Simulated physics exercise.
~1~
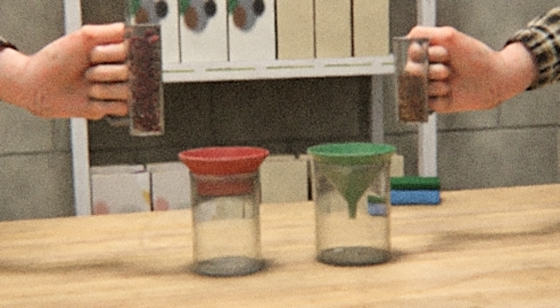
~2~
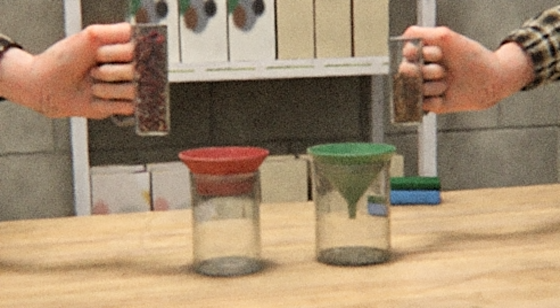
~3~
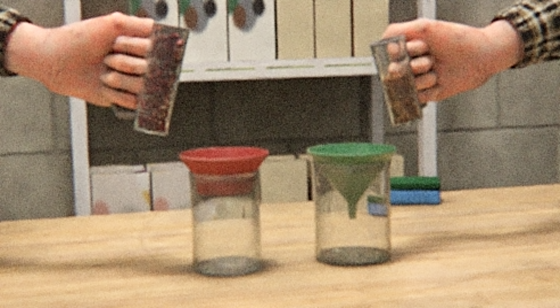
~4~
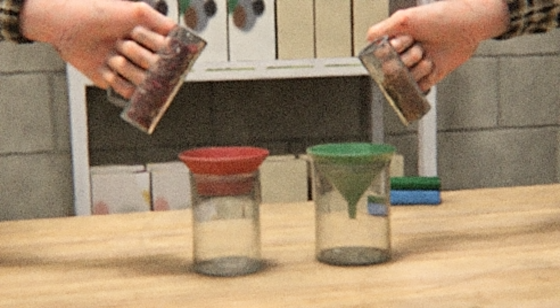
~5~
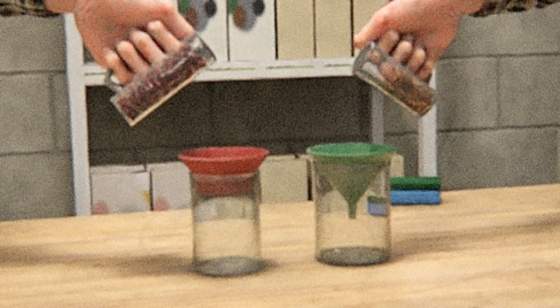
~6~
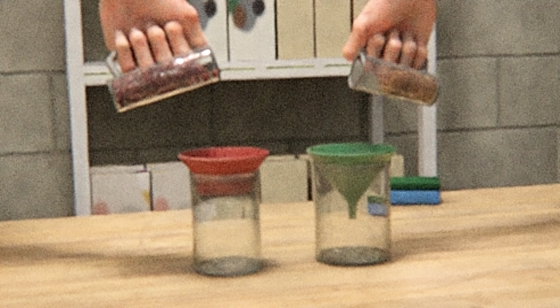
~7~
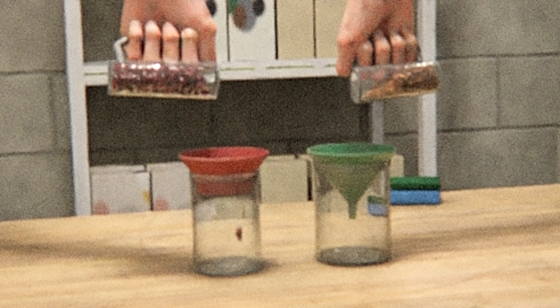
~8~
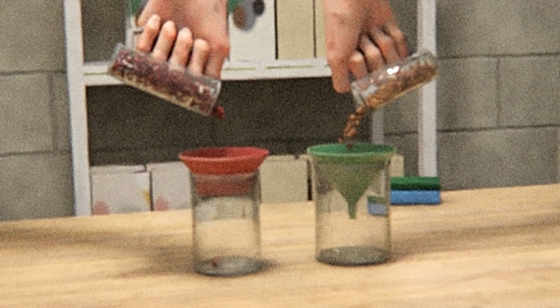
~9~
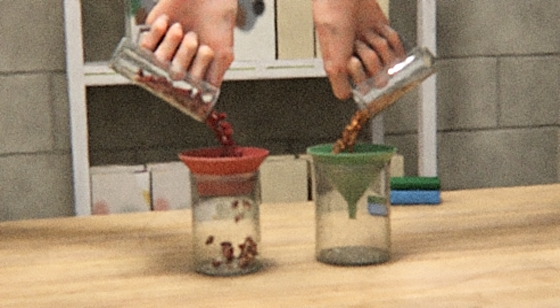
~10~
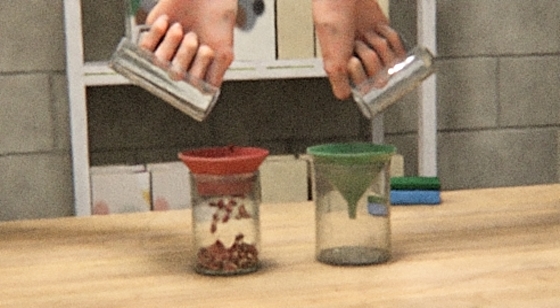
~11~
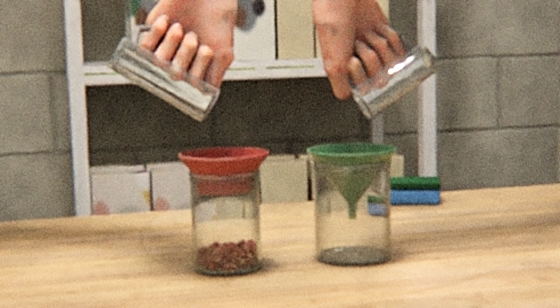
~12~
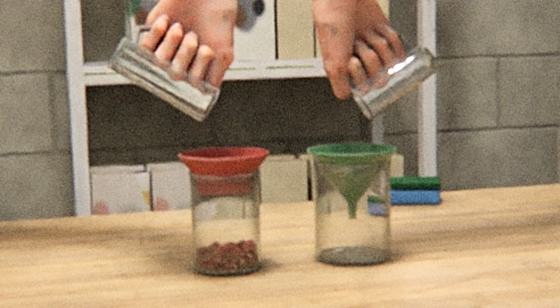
Two hands tipped clear cups of dry bits over a red funnel and a green funnel, emptying both. The dark red pieces on the left dropped through into the jar, while the brown ones stayed stuck in the green funnel, leaving its jar empty.
